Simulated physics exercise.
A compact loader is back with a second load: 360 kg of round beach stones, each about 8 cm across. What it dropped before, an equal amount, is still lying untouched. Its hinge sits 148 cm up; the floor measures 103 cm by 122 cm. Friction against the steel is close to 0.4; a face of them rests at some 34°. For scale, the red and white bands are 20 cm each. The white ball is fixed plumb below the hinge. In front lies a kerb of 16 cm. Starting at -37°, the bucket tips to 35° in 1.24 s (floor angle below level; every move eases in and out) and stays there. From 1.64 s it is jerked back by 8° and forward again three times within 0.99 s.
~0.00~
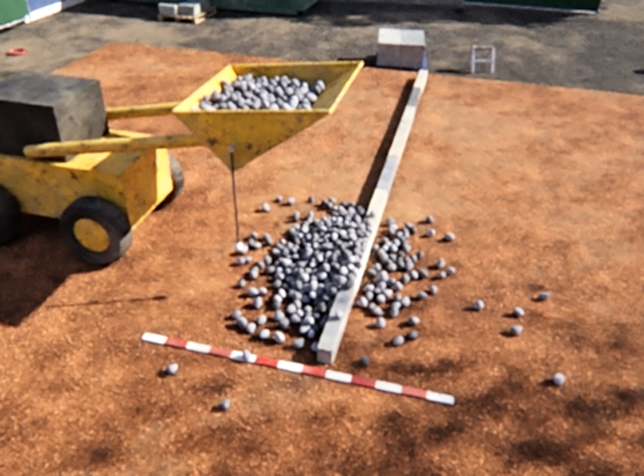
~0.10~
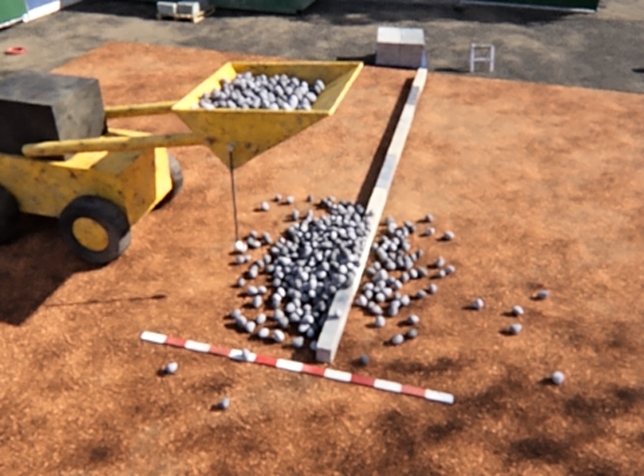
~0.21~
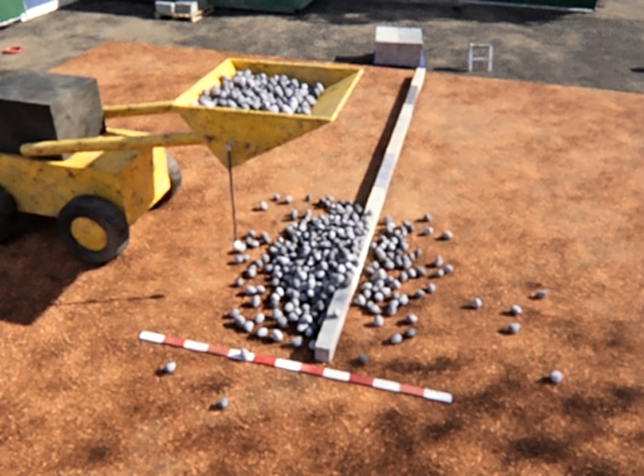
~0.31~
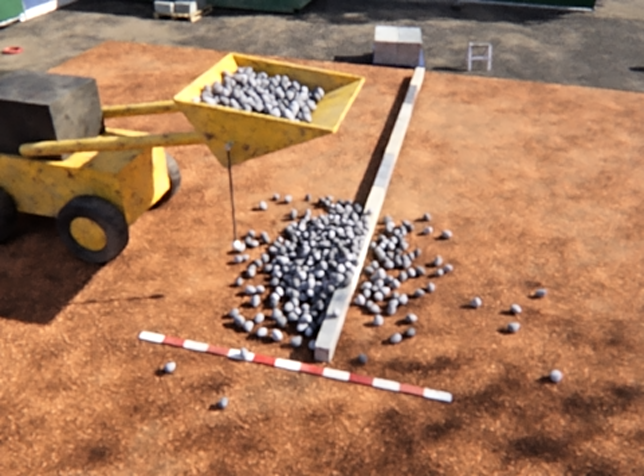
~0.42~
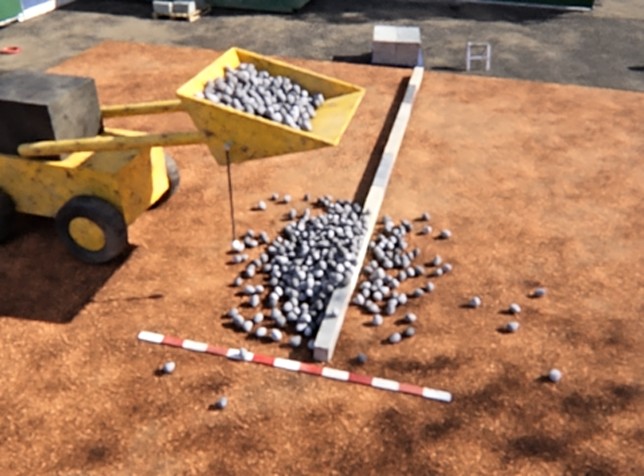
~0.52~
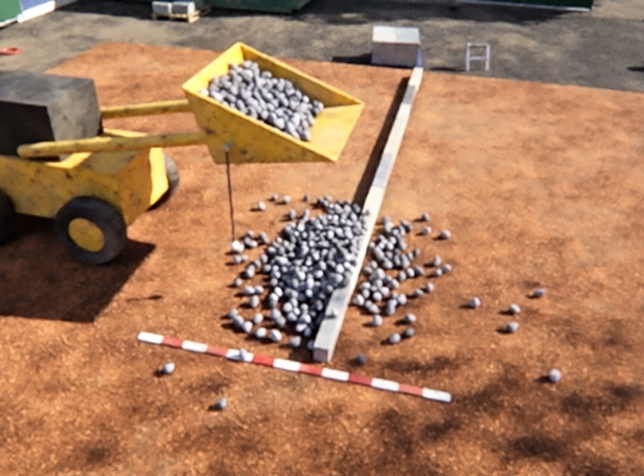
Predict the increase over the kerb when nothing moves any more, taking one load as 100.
Some 93 per cent is added.
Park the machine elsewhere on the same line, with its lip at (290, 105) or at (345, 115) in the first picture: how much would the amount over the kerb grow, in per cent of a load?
Near 50 per cent from the first place, 100 from the second.
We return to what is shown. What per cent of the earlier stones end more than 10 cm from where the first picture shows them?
Roughly 15 per cent of them.
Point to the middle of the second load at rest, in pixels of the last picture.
Around (407, 270).
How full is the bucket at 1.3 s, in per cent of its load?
It holds some 75 per cent.
After 0.9 s the floor is at 24°; in per cent of one load, 100 in the bucket, 84 on this side of the kerb, 16 over the kerb; the foremost stones are at (488, 295).
After 1.3 s the floor is at 35°; in per cent of one load, 74 in the bucket, 110 on this side of the kerb, 16 over the kerb; the foremost stones are at (488, 295).
After 3.1 s the floor is at 35°; in per cent of one load, 0 in the bucket, 92 on this side of the kerb, 108 over the kerb; the foremost stones are at (557, 313).
After 5.8 s the floor is at 35°; in per cent of one load, 0 in the bucket, 92 on this side of the kerb, 108 over the kerb; the foremost stones are at (561, 313). Net gain over the kerb, 93.
